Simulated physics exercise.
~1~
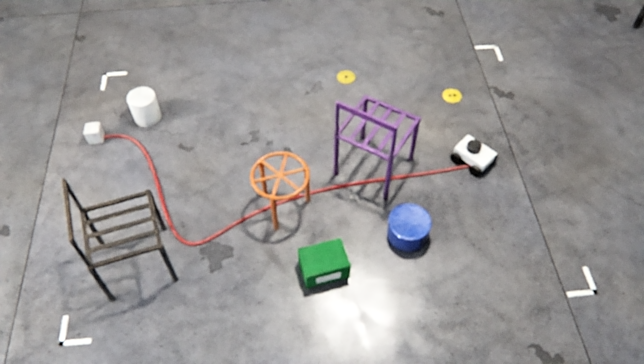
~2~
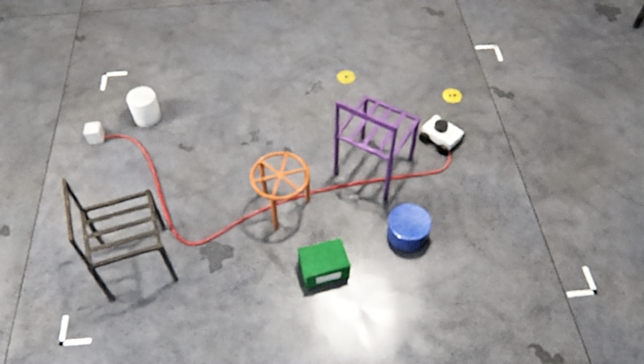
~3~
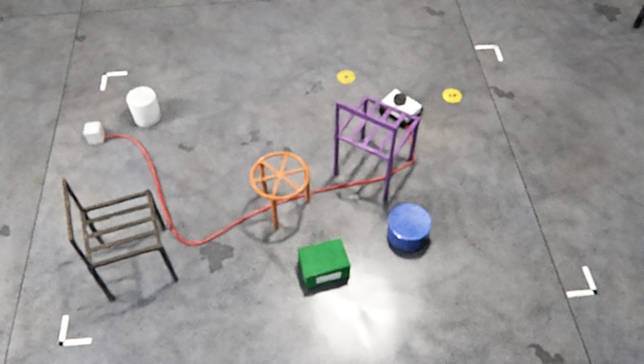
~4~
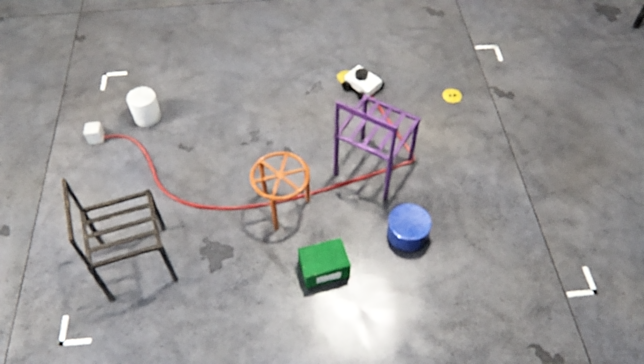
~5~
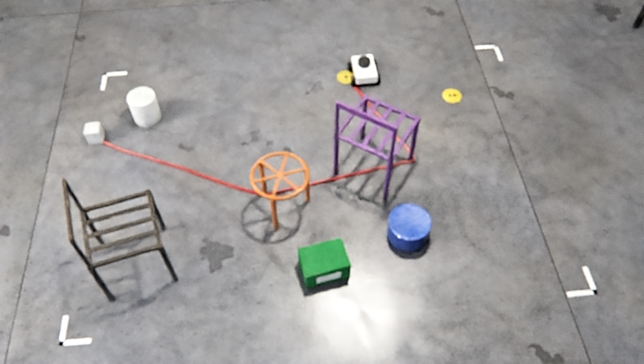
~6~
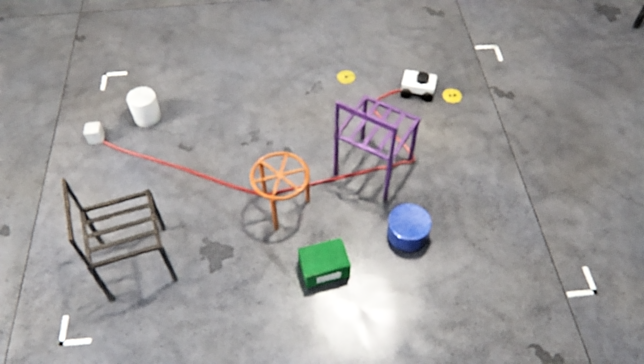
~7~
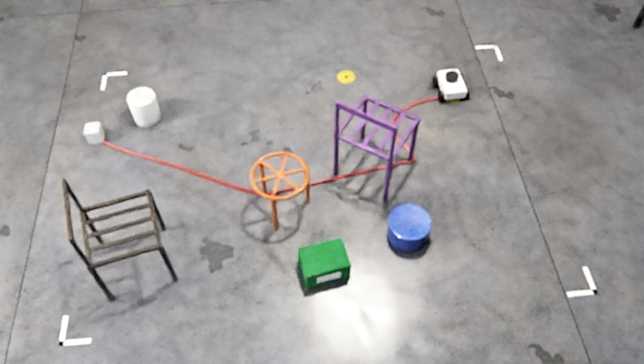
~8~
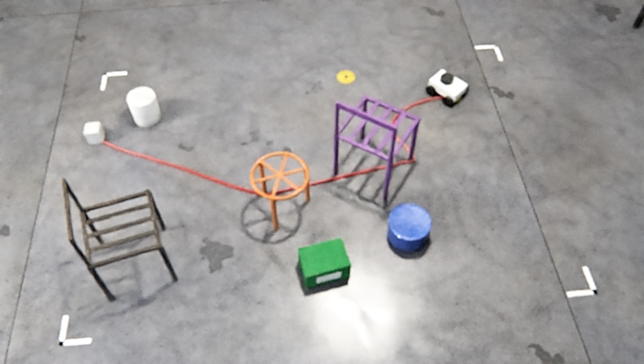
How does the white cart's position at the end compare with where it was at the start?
At the start the cart is to the right of the purple chair, below the right-hand yellow mark. At the end it is farther up the floor and slightly to the left, at that mark.
On a grey workshop floor, a small white cart trailing a red lead drives up and left behind a purple chair to one yellow mark, drawing the lead straighter past an orange stool, then heads right and stops at the other mark, with the chair still in place.
